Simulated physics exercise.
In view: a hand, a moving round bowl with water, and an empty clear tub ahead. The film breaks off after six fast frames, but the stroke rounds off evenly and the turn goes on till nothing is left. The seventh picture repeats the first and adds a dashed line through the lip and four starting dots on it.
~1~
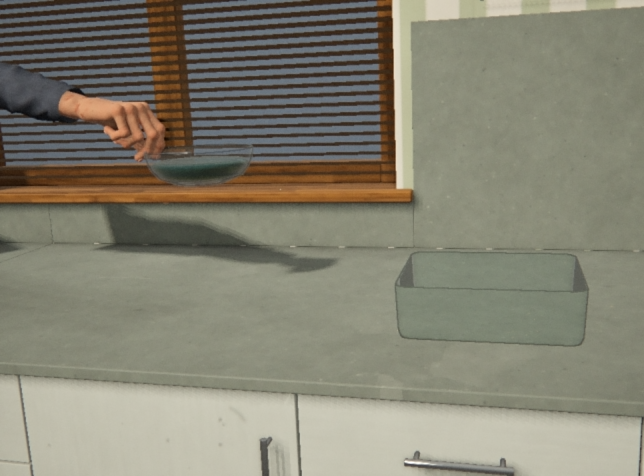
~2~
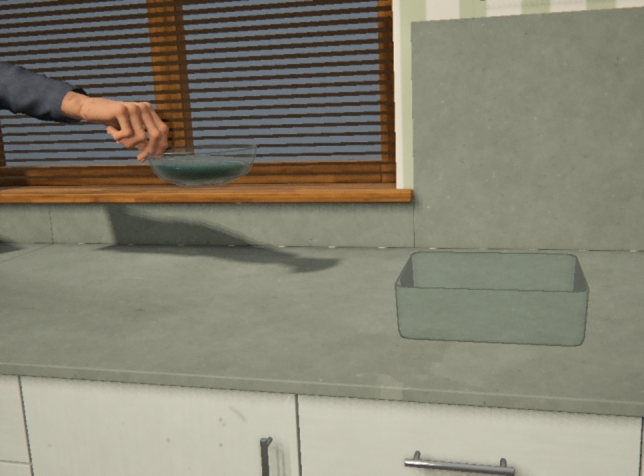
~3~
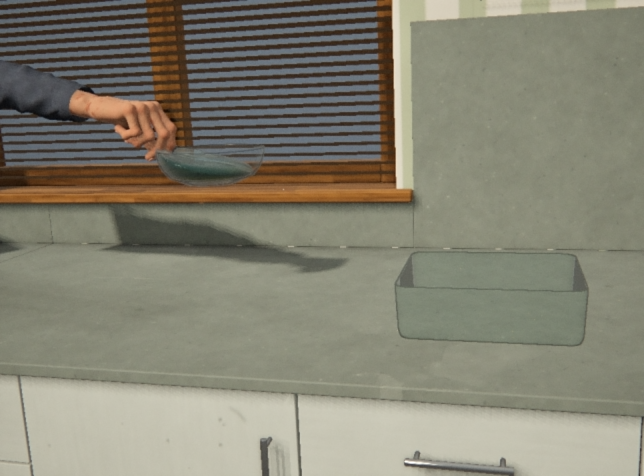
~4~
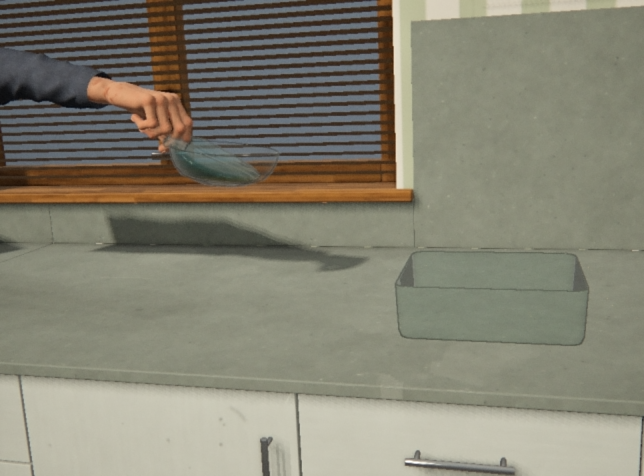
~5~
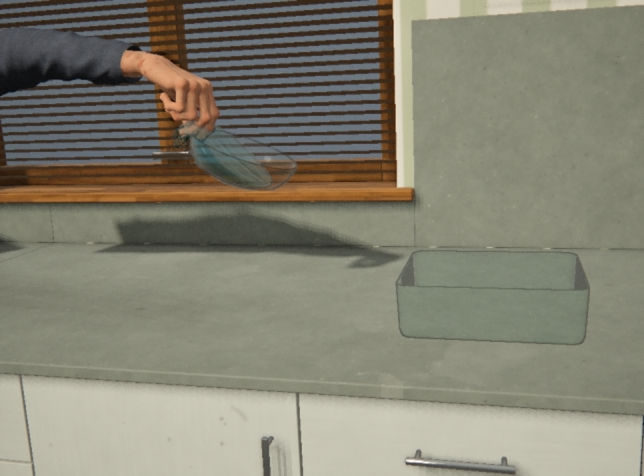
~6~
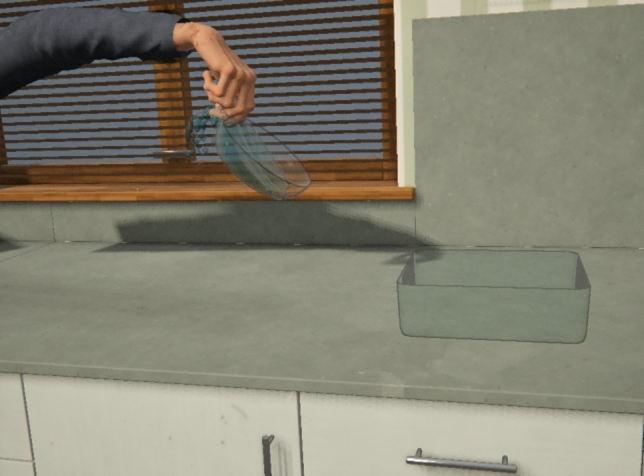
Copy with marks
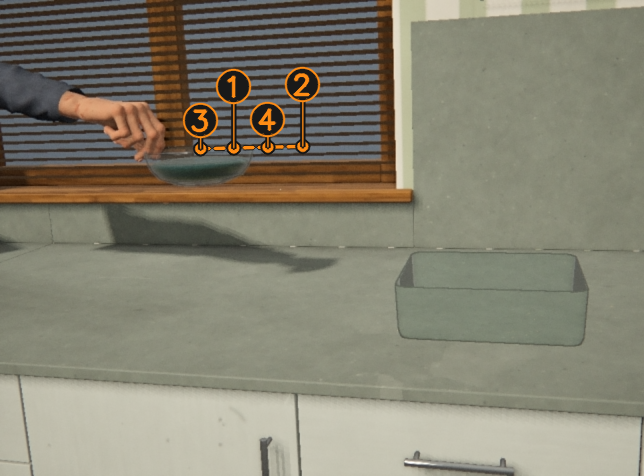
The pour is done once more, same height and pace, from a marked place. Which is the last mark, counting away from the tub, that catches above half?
It is 2.
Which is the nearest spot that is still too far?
4 it is.
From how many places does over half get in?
One.
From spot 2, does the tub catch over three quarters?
No, it does not.
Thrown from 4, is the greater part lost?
Yes.
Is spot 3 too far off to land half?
Yes, it does.
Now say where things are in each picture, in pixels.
Upright, lip at (248, 147); tub from (398, 337) to (584, 345); nothing has left yet.
Upright, lip at (251, 147); nothing has left yet.
Upright, lip at (260, 147); nothing has left yet.
Tipped about 8°, lip at (275, 154); water is over the rim, down to (172, 145).
Tipped about 22°, lip at (293, 167); water is over the rim, down to (185, 151).
Tipped about 43°, lip at (308, 185); water is over the rim, down to (200, 165).
On the marked copy, 1 at (233, 148); 2 at (302, 146); 3 at (200, 148); 4 at (267, 147).
For spot 1, about 1 % lands in the tub, 97 % falls short.
For spot 2, about 64 % lands in the tub, 23 % falls short and 13 % goes beside or beyond.
For spot 3, about 0 % lands in the tub, 100 % falls short.
For spot 4, about 23 % lands in the tub, 72 % falls short and 5 % goes beside or beyond.
